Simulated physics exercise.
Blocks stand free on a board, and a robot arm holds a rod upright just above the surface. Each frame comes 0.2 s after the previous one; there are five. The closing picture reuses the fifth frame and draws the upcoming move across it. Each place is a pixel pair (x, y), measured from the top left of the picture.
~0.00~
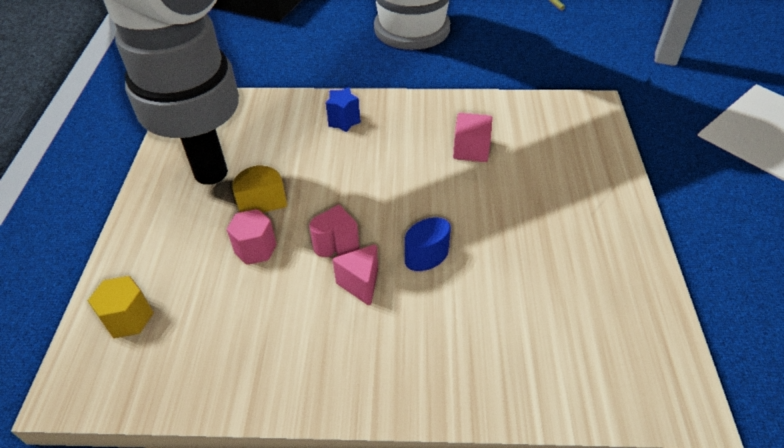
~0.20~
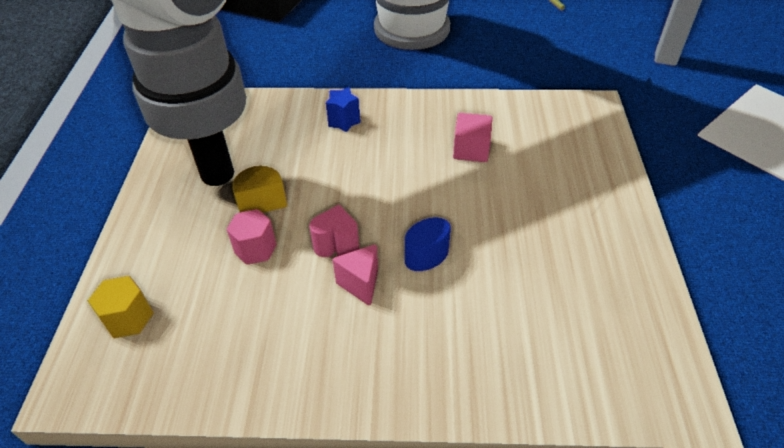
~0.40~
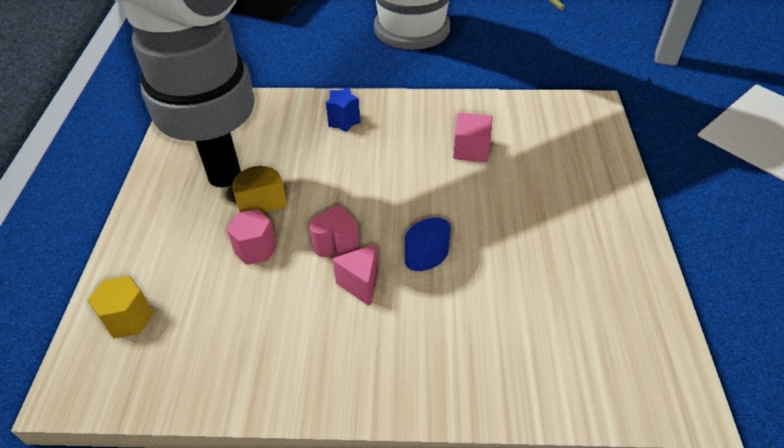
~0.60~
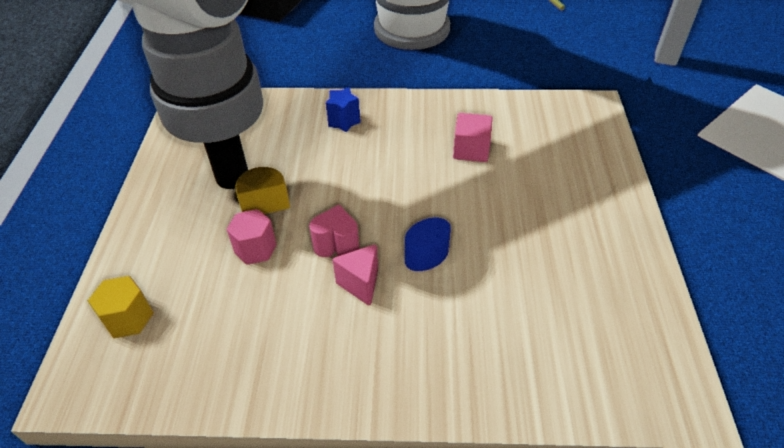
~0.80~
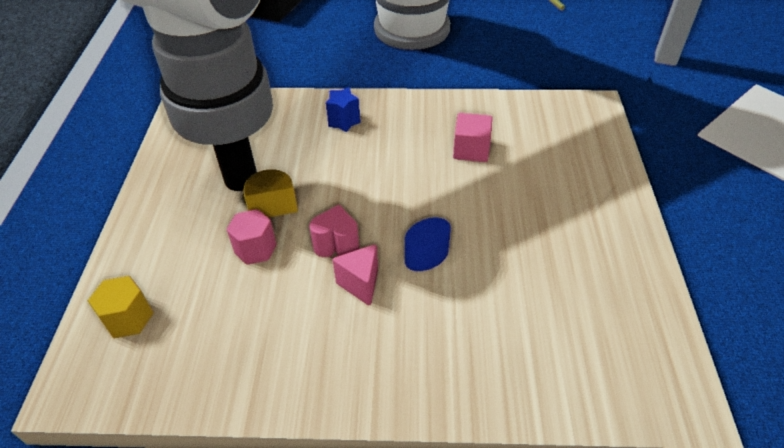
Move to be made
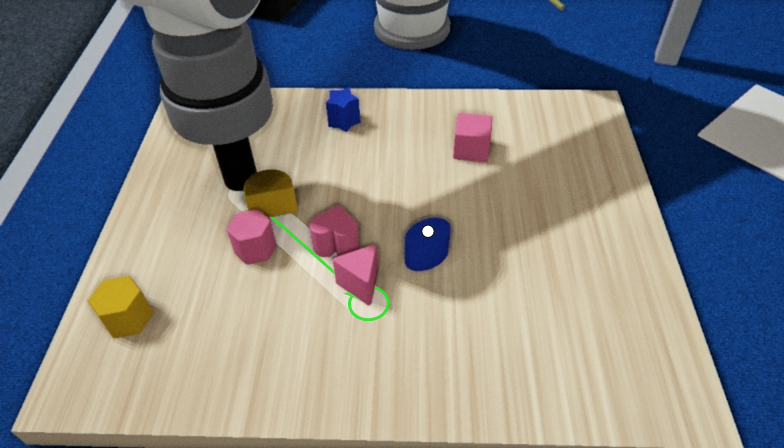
Robot arm moving its black rod slowly right across a wooden board, then nudging a yellow D-shaped block slightly to the right.
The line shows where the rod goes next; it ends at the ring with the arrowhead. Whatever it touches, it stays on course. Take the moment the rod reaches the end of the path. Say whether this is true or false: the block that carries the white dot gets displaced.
Answer: True.
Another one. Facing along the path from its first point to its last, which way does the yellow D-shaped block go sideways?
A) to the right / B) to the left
(B)
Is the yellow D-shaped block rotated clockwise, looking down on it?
Final answer: No.
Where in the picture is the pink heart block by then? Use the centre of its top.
Its top middle is near (403, 233).
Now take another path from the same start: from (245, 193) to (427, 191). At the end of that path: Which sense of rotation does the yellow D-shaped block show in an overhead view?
Clockwise rotation.
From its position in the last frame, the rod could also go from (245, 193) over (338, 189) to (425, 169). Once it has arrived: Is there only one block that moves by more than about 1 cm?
I'd say yes.
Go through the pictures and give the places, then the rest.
The first picture shows rod's lower end (211, 174); yellow D-shaped block (256, 178); pink heart block (334, 221); pink triangular block (359, 261); blue oval (428, 231).
The second picture shows rod (218, 175); blocks still.
The third picture shows rod (225, 176); blocks still.
The fourth picture shows rod (233, 178); yellow D-shaped block (259, 179).
The fifth picture shows rod (241, 180); yellow D-shaped block (267, 181); pink heart block (334, 221); pink triangular block (359, 261); blue oval (428, 231).
Drawn move, from (245, 193) directly to (369, 303); the dot is on the blue oval.
On the path given first. One third of the way, rod (279, 214); yellow D-shaped block (315, 203), turned 50° anticlockwise; pink heart block (339, 223).
Two thirds of the way, rod (321, 250); yellow D-shaped block (357, 225), turned 70° anticlockwise; pink heart block (390, 234), turned 45° anticlockwise; pink triangular block (364, 264), turned 25° clockwise; blue oval (437, 231).
At the end, rod (368, 291); yellow D-shaped block (368, 231), turned 85° anticlockwise; pink heart block (403, 233), turned 60° anticlockwise; pink triangular block (413, 288); blue oval (449, 229).
